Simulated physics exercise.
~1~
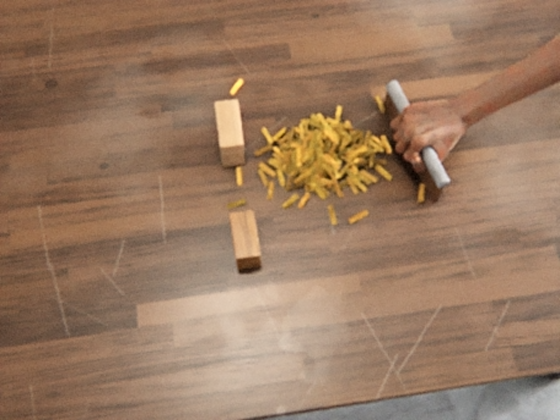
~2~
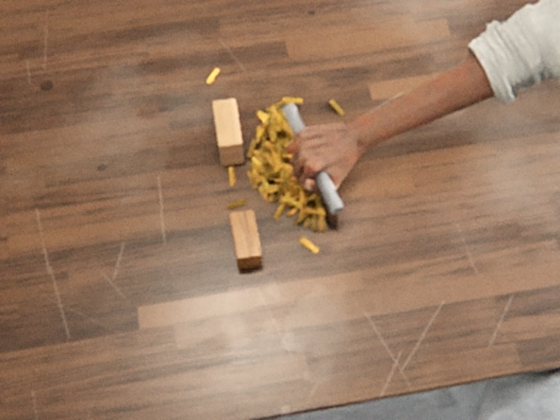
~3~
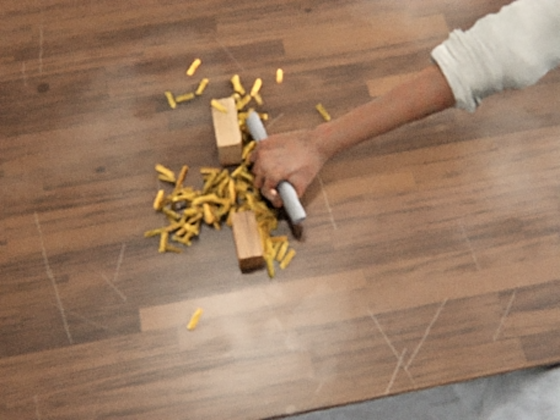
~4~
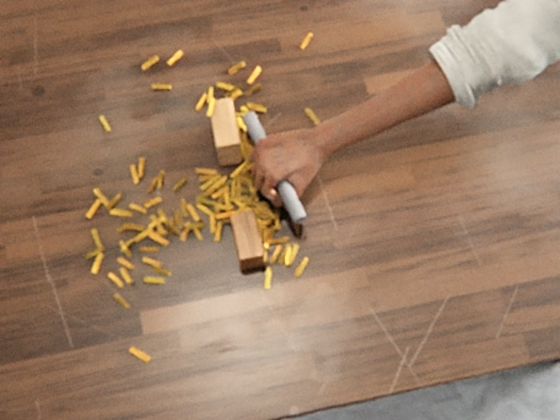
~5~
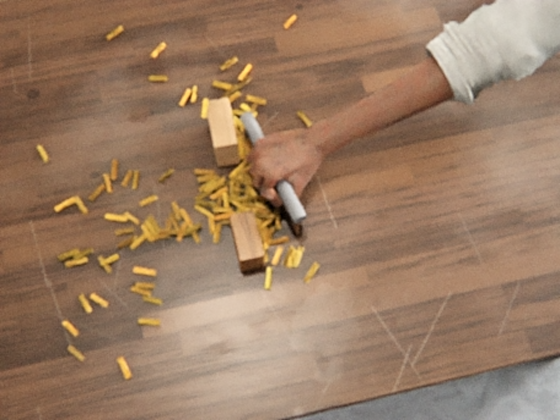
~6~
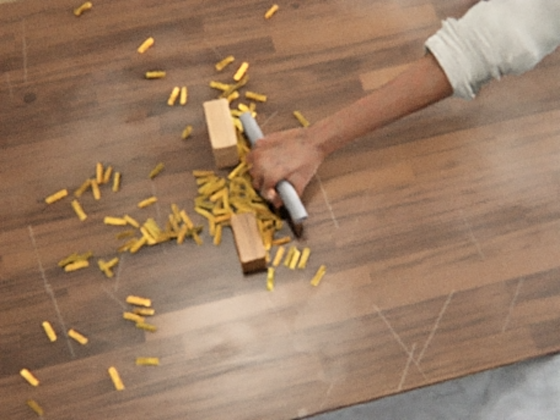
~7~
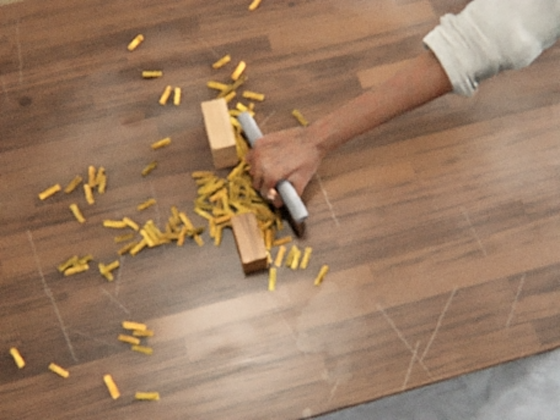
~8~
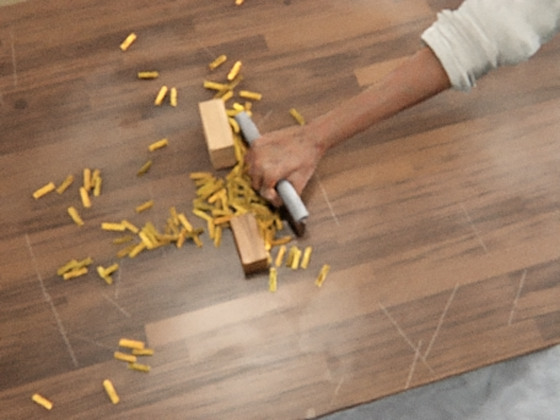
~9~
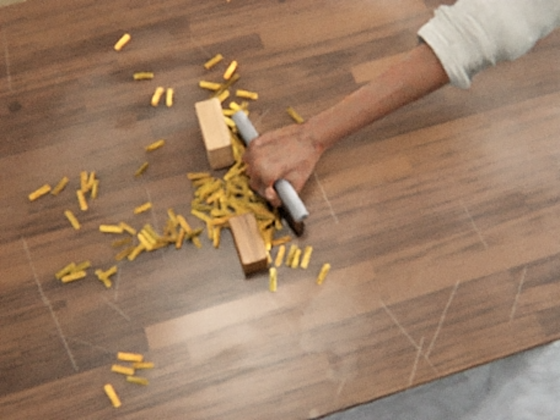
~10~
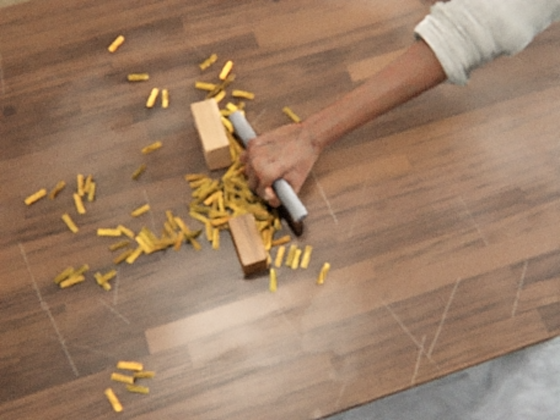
A hand sweeps yellow pasta pieces left with a scraper, scattering many between two wooden blocks.
